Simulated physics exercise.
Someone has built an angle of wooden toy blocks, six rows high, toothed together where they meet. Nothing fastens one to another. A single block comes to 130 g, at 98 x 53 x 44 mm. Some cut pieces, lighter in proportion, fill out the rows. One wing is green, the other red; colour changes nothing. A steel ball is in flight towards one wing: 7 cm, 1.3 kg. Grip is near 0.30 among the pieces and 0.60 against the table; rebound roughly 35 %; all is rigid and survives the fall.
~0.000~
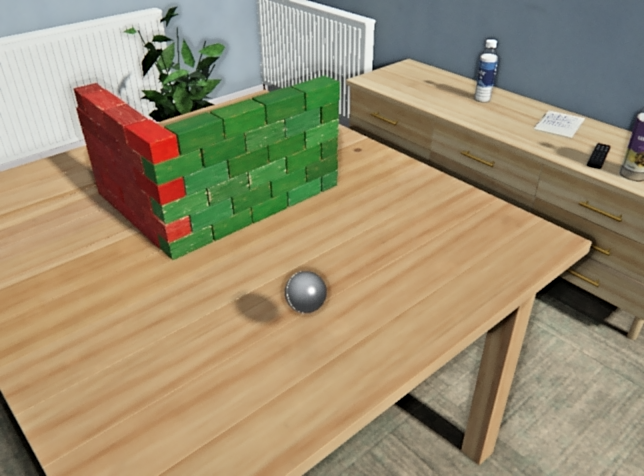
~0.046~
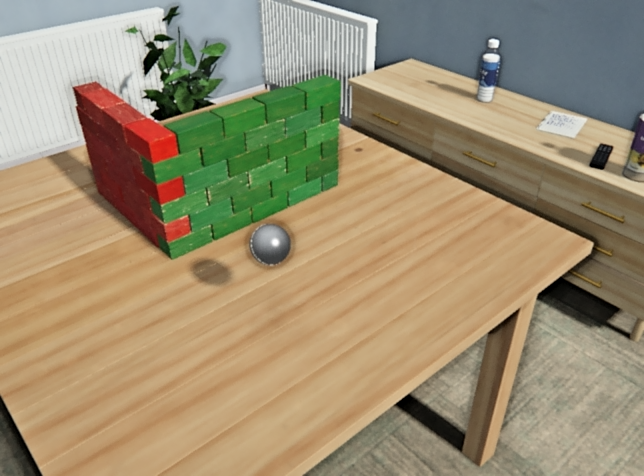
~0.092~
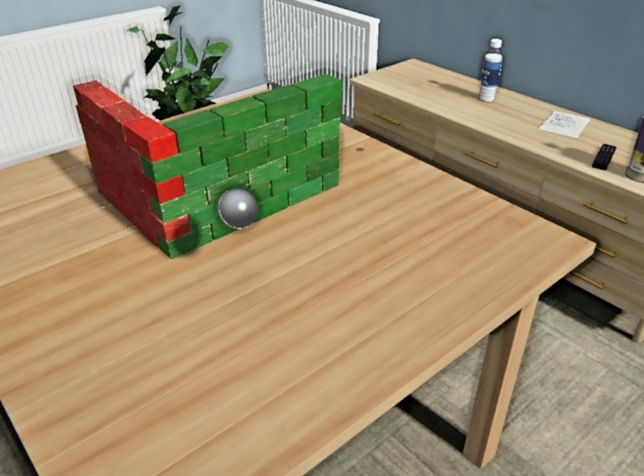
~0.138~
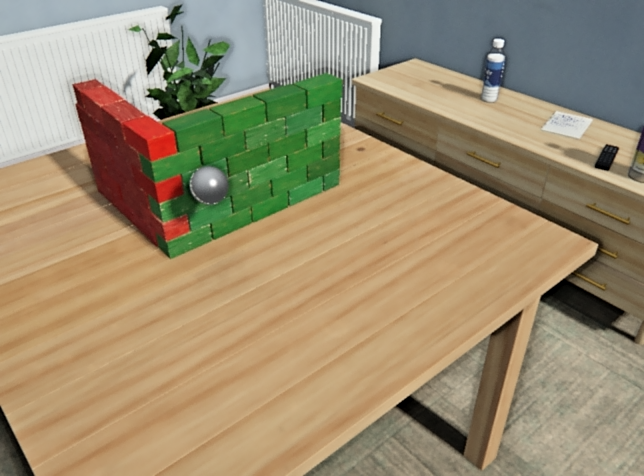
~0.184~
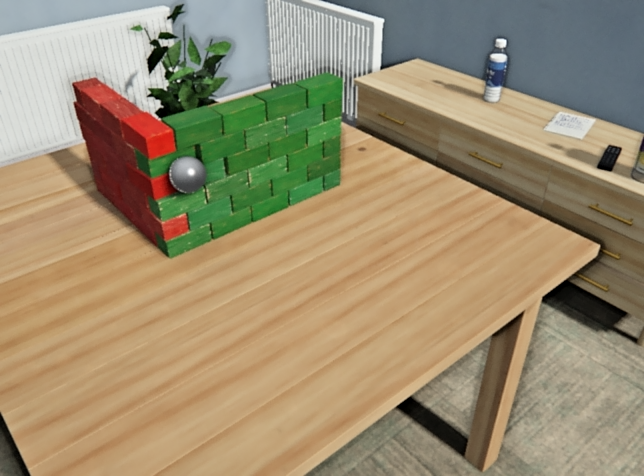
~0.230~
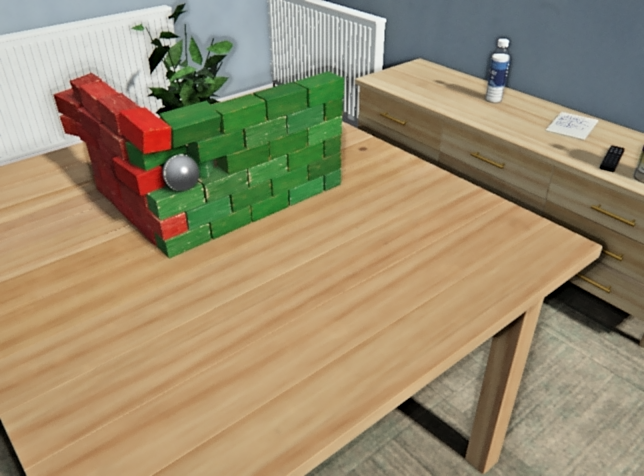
The clip opens on a wooden table where red and green toy blocks form an angled wall, with a steel ball in the air before it. The ball flies leftward and strikes the green wing near the corner. Blocks there shift, and the upper red ones jut outward to the left.
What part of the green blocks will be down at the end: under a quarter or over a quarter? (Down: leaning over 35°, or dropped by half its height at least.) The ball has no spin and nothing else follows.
Fewer than one in four of them.
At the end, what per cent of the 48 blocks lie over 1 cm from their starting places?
Shifted: 40 per cent.
Around 0.29 s, ball still moving; none of the 27 green blocks down (1 of 48 in all colours); top green block tipped 3°; top red block tipped 11°.
Around 0.48 s, ball still moving; 1 of the 27 green blocks down (4 of 48 in all colours); top green block tipped 20°, 21 mm lower; top red block tipped 67°, 54 mm lower.
Around 0.72 s, ball still moving; 3 of the 27 green blocks down (10 of 48 in all colours); top green block tipped 60°, 8 cm lower; top red block tipped 54°, 8 cm lower.
Around 1.00 s, ball still moving; 4 of the 27 green blocks down (11 of 48 in all colours); top green block on its side; top red block on its side.
Finally (1.5 s), ball rolling away; 4 of the 27 green blocks down (11 of 48 in all colours); top green block on its side; top red block on its side. That is 15 per cent. Seen by the last camera, middles, top green block near (204, 187), top red block near (123, 268).
